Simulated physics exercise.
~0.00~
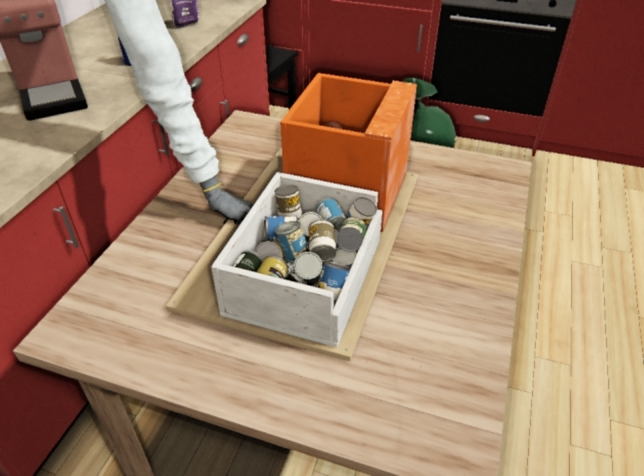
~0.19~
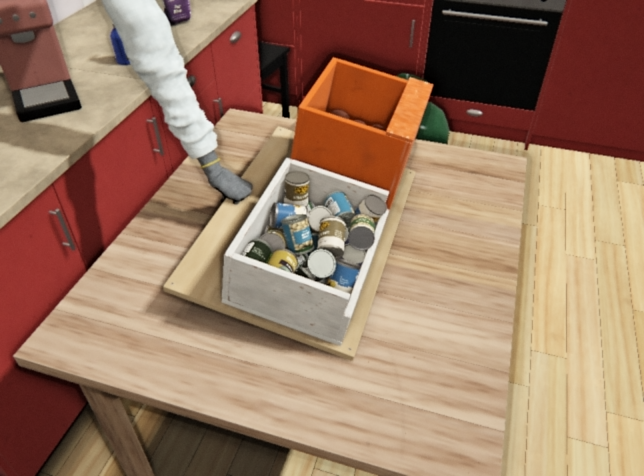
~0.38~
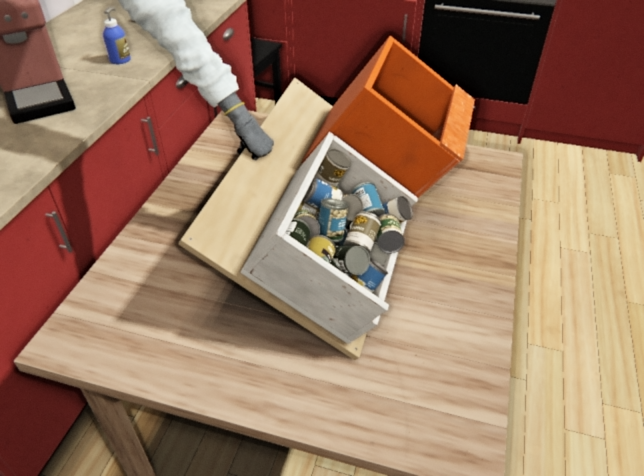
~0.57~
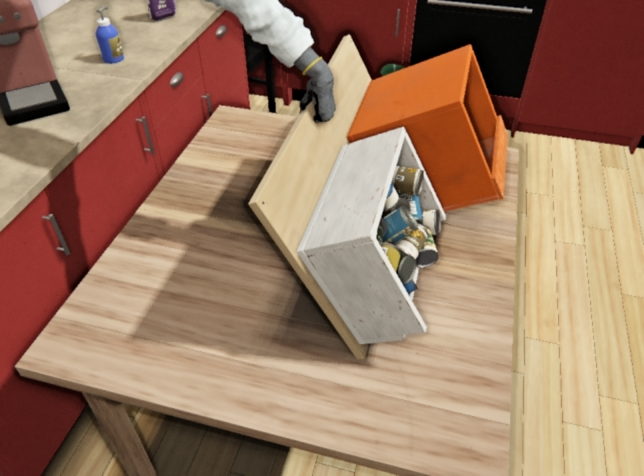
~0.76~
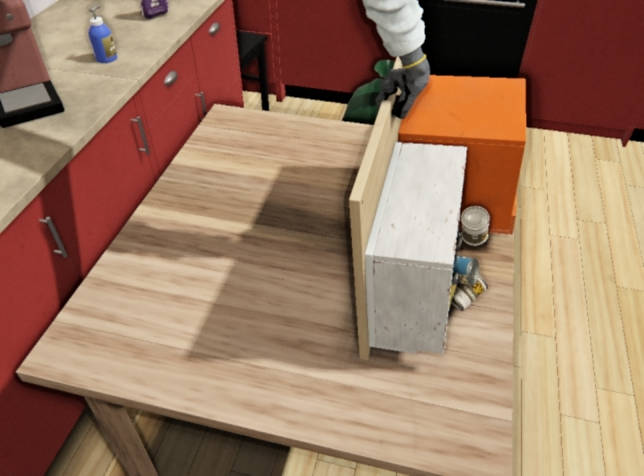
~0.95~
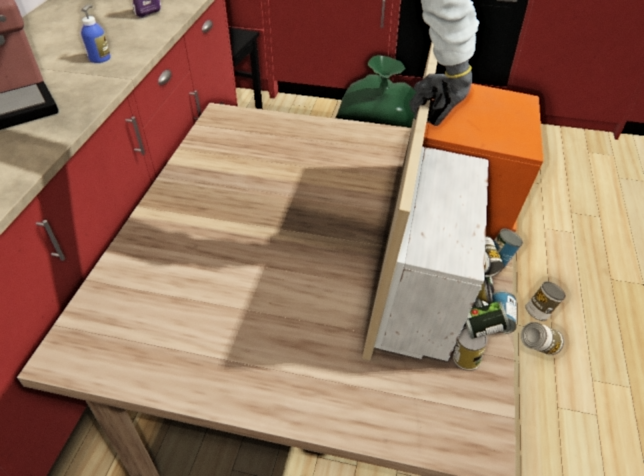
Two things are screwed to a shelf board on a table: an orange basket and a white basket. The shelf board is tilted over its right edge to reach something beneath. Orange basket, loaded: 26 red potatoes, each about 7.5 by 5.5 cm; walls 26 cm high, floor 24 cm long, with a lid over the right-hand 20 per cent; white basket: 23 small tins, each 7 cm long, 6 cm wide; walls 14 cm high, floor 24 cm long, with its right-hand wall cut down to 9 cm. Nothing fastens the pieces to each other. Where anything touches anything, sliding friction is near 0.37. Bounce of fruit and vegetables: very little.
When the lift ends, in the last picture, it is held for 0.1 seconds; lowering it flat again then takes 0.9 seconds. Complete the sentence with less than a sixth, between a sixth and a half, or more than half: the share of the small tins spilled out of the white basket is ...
It is more than half.
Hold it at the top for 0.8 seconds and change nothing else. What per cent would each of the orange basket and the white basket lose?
In that case you'd see orange basket shed 10 percent of its load and white basket shed 80 percent.
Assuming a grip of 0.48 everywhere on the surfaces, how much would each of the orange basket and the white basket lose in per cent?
That would cost the orange basket 10 and the white basket 80 per cent of the load.
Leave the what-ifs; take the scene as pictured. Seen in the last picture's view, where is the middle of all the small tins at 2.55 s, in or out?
Somewhere around pixel (482, 306).
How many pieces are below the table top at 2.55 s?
The total is close to 12.
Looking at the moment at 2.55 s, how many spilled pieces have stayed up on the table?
Roughly 10 of them.
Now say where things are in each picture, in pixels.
In the first frame (places track the rim corner closest to us here; the camera moves round a little), white basket (333, 294); orange basket (386, 139); tipped 0°; all still inside.
In the second frame, white basket (350, 297); orange basket (406, 140); tipped 10°.
In the third frame, white basket (388, 308); orange basket (456, 156); tipped 33°.
In the fourth frame, white basket (426, 330); orange basket (498, 193); tipped 62°.
In the fifth frame, white basket (444, 351); orange basket (509, 229); tipped 85°; 3 out.
In the sixth frame, white basket (448, 358); orange basket (506, 241); tipped 95°; 10 out, the lowest tin at (545, 301).
After 1.21 s, tilt 87°; the orange basket is down by 1 of 26 and the white basket is down by 16 of 23.
After 1.53 s, tilt 43°; the orange basket is down by 2 of 26 and the white basket is down by 19 of 23.
After 1.98 s, tilt 0°; the orange basket is down by 2 of 26 and the white basket is down by 19 of 23.
When it is over (at 2.55 s), the orange basket is down by 2 of 26 and the white basket is down by 19 of 23. Asked share, 19 of 23, 83 per cent.
